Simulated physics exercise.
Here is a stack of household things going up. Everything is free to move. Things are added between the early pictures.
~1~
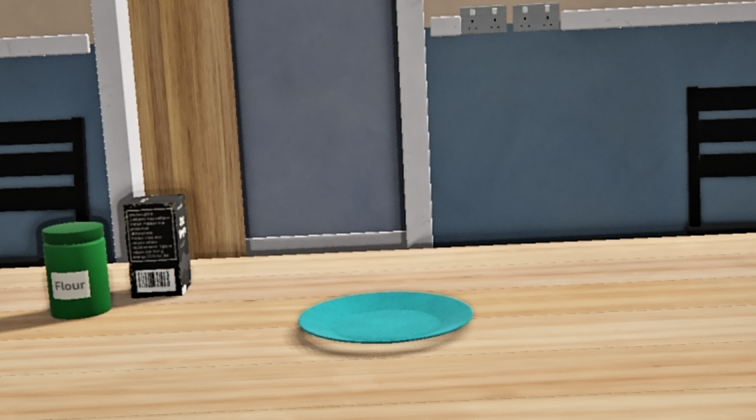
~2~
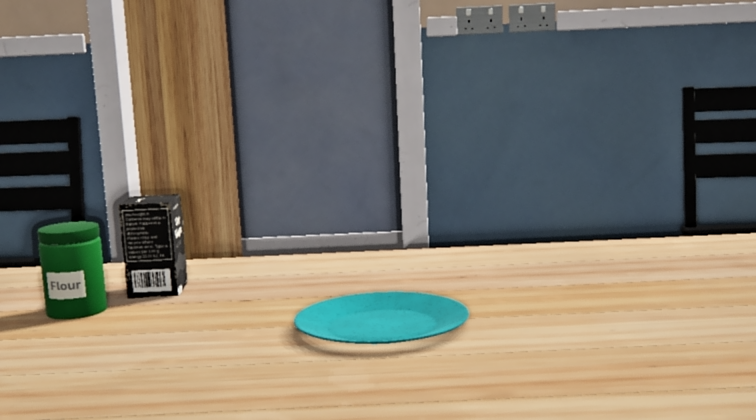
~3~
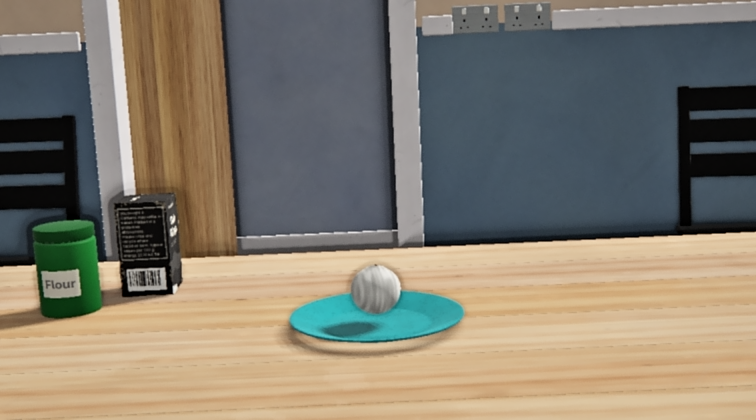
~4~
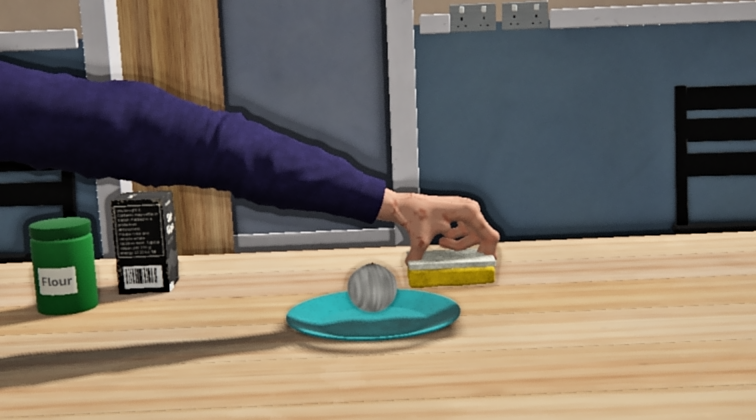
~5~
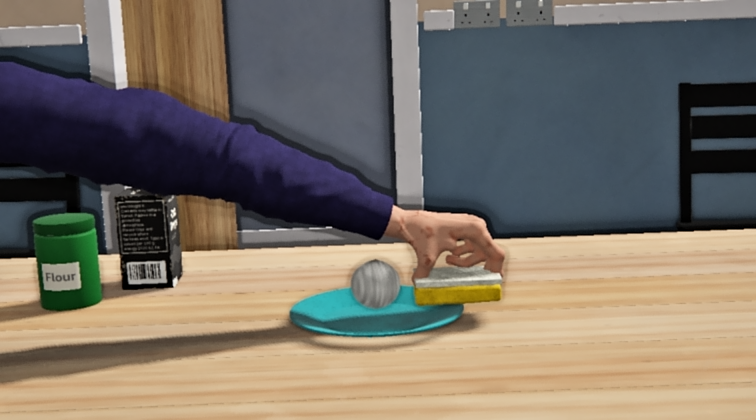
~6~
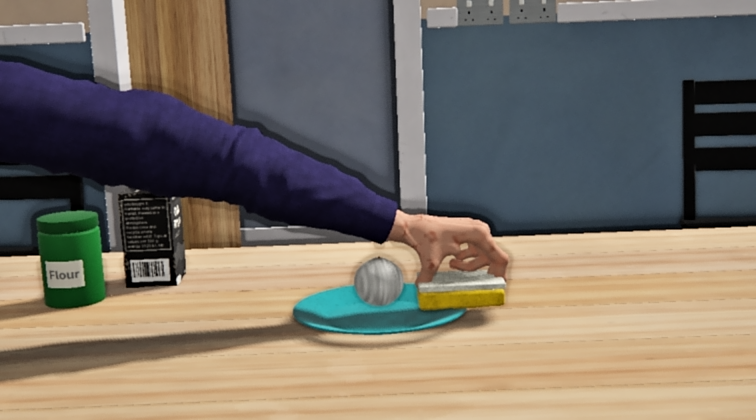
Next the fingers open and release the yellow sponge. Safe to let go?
It holds.
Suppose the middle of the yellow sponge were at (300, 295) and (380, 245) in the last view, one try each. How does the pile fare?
First try: It holds; second try: It gives way.
Then, 0.50 s on from there, no change.
Then, 1.30 s on from there, yellow sponge resting near (460, 290).
In the end, all 5 unmoved. At the end, from the last picture's camera, yellow sponge near (460, 290). The pile keeps its balance.
